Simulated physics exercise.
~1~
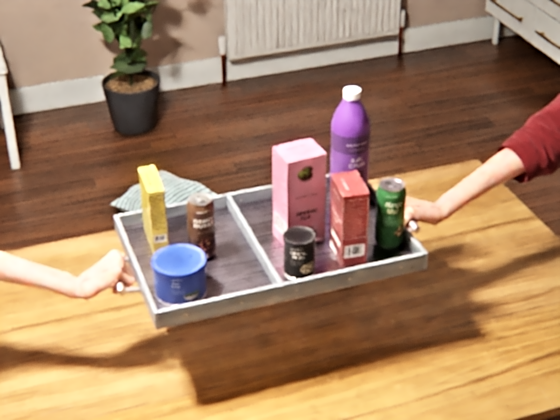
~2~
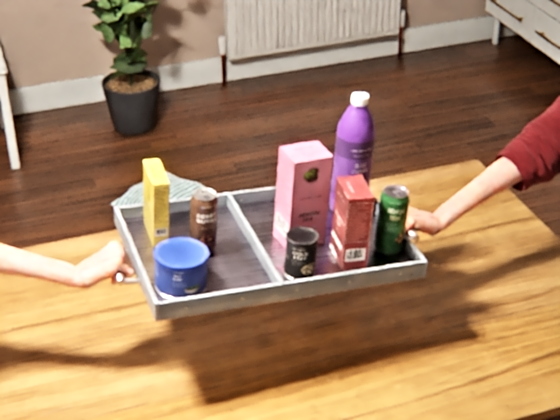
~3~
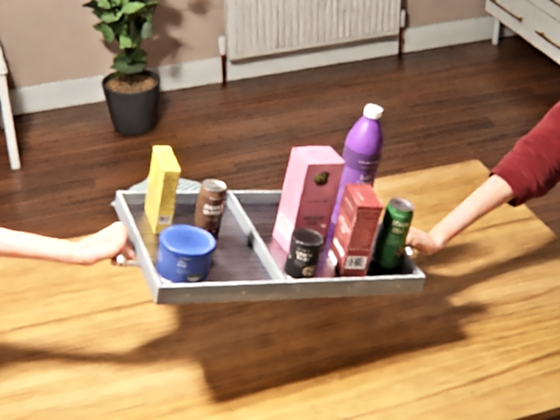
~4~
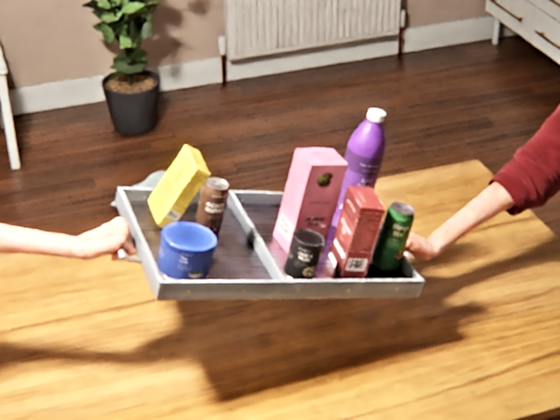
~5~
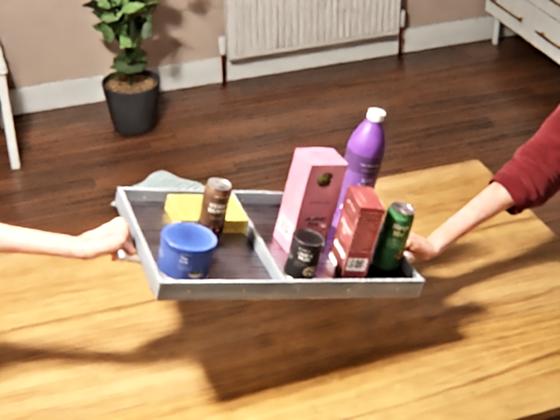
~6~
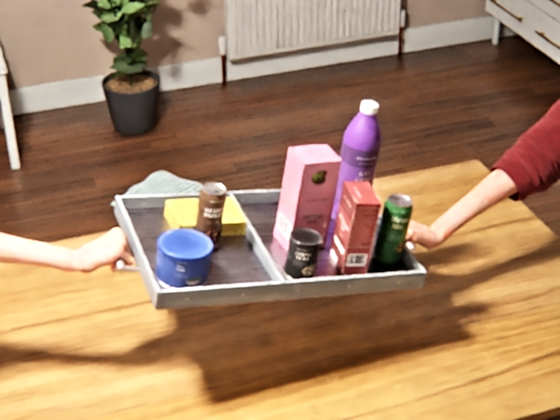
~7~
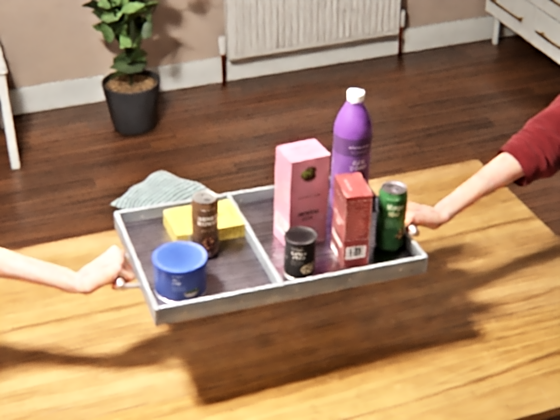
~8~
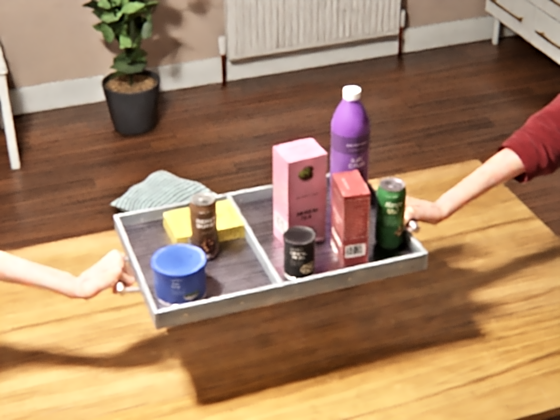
Above a wooden table, two hands tilt a tray and level it, toppling the yellow packet.
